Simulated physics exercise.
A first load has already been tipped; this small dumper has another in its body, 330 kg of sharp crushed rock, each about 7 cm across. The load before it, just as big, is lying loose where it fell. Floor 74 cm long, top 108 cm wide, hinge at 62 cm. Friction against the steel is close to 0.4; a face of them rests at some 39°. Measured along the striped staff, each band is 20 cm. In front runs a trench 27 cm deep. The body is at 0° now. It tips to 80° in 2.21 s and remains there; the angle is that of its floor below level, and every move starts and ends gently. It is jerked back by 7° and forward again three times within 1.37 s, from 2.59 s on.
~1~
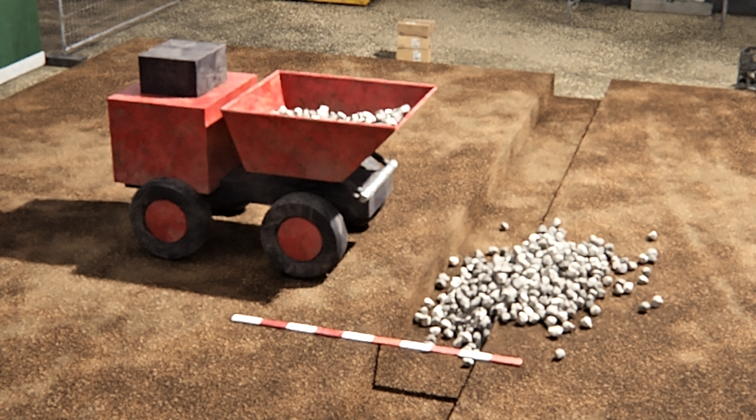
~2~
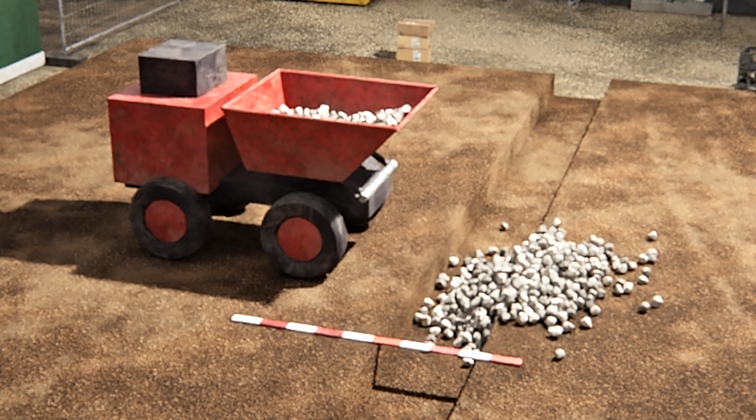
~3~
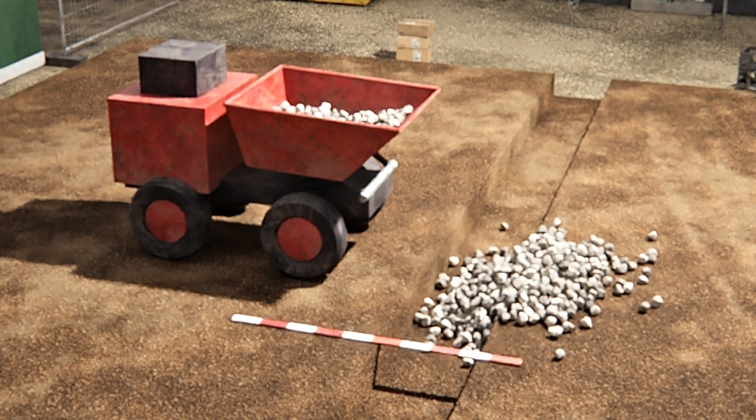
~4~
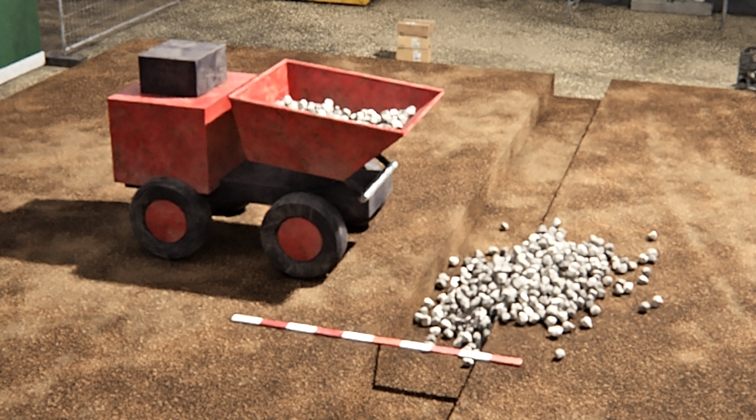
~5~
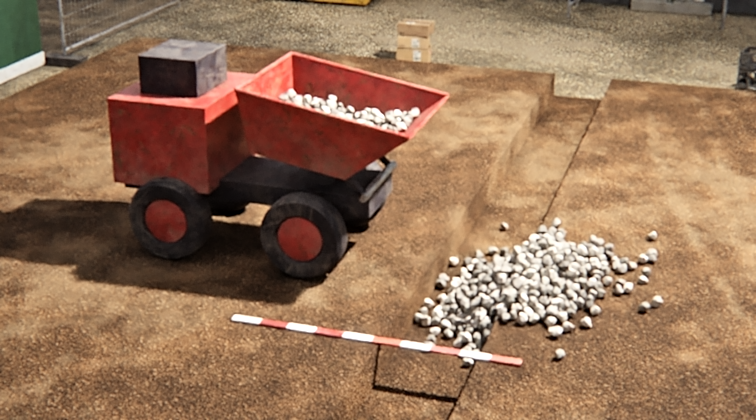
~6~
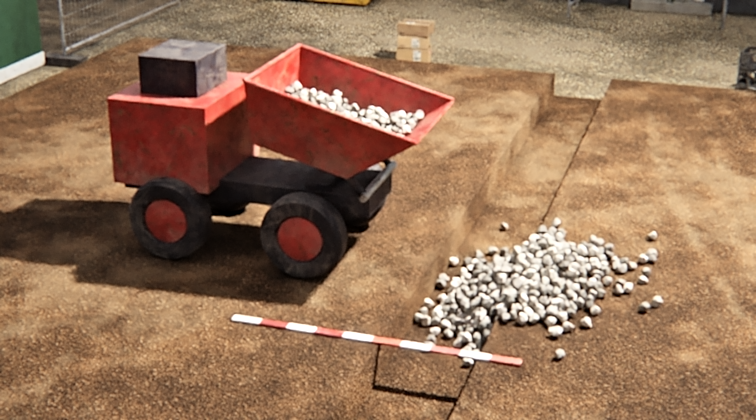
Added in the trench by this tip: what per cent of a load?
Around 85 %.
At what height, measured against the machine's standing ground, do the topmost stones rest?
The top ends about 28 cm above the ground.
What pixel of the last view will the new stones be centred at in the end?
Around (487, 278).
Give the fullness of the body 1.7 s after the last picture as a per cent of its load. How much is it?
About 40 per cent.
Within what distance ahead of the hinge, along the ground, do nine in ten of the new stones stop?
Distance ahead of it: About 120 cm.
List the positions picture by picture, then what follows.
In the first picture, the body is at 0°, its lip at (396, 129); the top of the load is at (394, 116). The earlier load is highest near (540, 260), 16 cm above ground level, 57 % in the trench, 43 % past the trench.
In the second picture, lip at (397, 129), floor tilted 1°, highest stones at (394, 116).
In the third picture, the body is at 3°, its lip at (400, 131); the top of the load is at (361, 114).
In the fourth picture, the body is at 6°, its lip at (404, 134); the top of the load is at (300, 107).
In the fifth picture, lip at (410, 138), floor tilted 10°, highest stones at (299, 101).
In the sixth picture, the body is at 15°, its lip at (416, 144); the top of the load is at (301, 93).
Then, 1.1 s after the last picture the floor is at 68°; in per cent of one load, 100 in the body, 57 in the trench, 43 past the trench; the foremost stones are at (648, 270).
Then, 1.7 s after the last picture the floor is at 80°; in per cent of one load, 40 in the body, 112 in the trench, 49 past the trench; the foremost stones are at (648, 270).
Then, 3.8 s after the last picture the floor is at 80°; in per cent of one load, 0 in the body, 142 in the trench, 58 past the trench; the foremost stones are at (648, 270).
Then, 6.4 s after the last picture the floor is at 80°; in per cent of one load, 0 in the body, 142 in the trench, 58 past the trench; the foremost stones are at (648, 270). Net gain in the trench, 85.
